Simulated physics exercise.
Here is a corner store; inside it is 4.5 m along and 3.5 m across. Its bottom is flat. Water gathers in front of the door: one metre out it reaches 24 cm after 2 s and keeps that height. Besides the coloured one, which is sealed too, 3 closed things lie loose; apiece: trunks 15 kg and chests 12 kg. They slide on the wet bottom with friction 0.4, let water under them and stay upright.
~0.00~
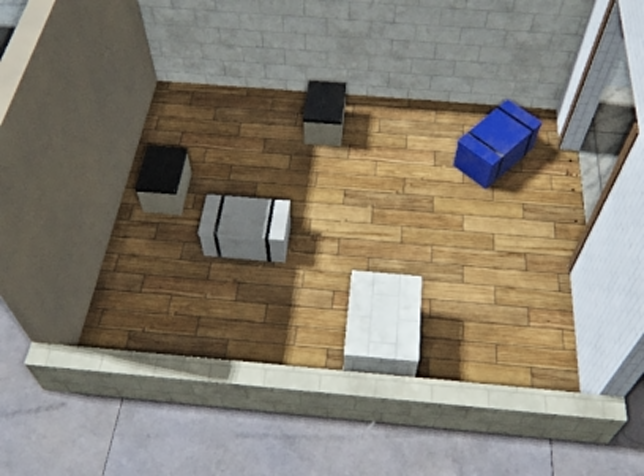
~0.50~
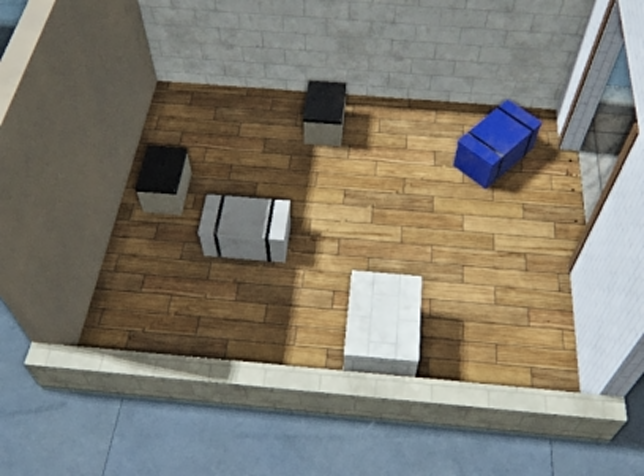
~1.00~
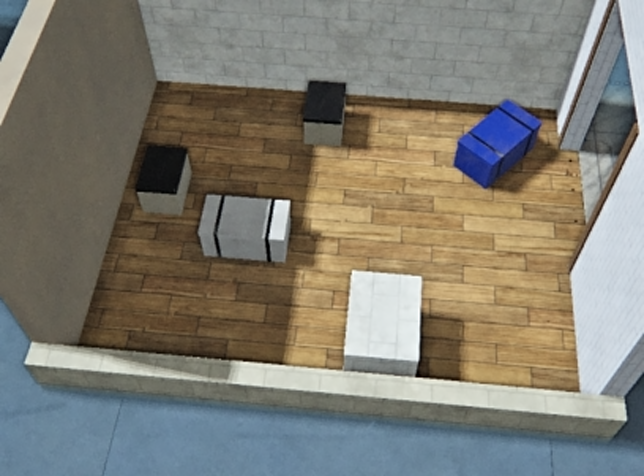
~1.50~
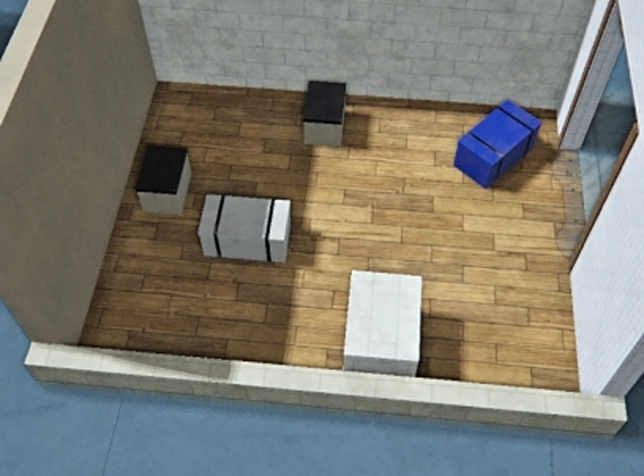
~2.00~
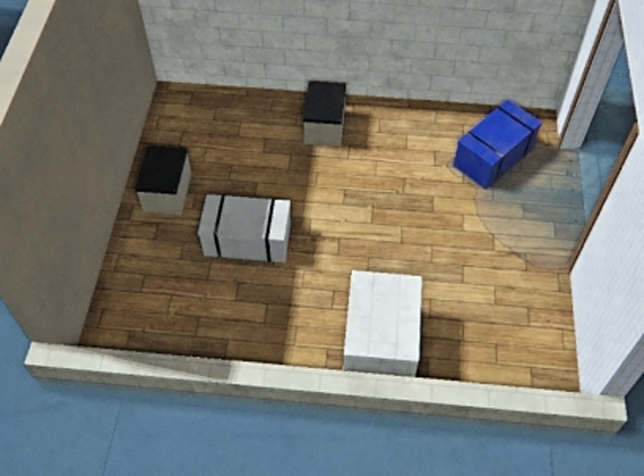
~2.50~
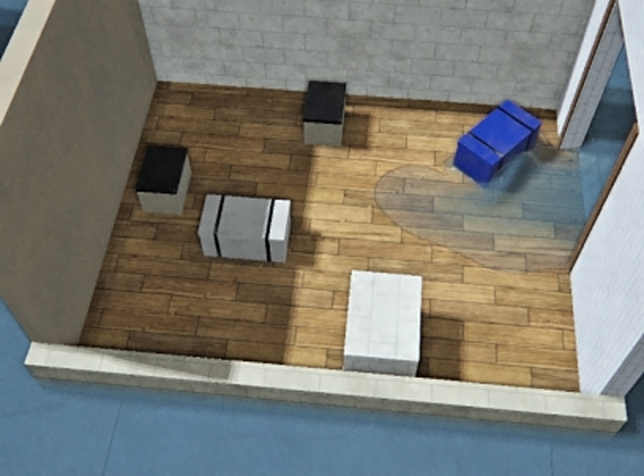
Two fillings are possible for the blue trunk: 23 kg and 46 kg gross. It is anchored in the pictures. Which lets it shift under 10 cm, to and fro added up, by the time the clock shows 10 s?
Verdict: Neither load is enough.
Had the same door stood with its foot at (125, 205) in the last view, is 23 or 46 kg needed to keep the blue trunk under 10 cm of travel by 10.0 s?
Then neither load is enough.
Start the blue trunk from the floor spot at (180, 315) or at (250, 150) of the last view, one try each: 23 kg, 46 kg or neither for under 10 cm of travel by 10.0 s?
In turn: Neither holds; neither holds.
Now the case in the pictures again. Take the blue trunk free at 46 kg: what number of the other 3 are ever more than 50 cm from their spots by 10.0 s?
I count 3.
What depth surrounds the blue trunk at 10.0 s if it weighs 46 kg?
About 14 cm.
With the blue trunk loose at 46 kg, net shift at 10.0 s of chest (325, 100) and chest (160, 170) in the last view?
In turn: 80 cm, 140 cm.
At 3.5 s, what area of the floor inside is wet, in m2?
About 7.5 m2.
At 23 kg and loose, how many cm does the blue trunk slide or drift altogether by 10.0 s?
About 350 cm.
After 3.5 s the blue trunk would be 67 cm from its start with 23 kg and 51 cm from its start with 46 kg; 6 cm of water round it then.
After 4.5 s the blue trunk would be 71 cm from its start with 23 kg and 67 cm from its start with 46 kg; 7 cm of water round it then.
After 7.0 s the blue trunk would be 117 cm from its start with 23 kg and 67 cm from its start with 46 kg; 9 cm of water round it then.
After 10.0 s the blue trunk would be 294 cm from its start with 23 kg and 47 cm from its start with 46 kg; 14 cm of water round it then.
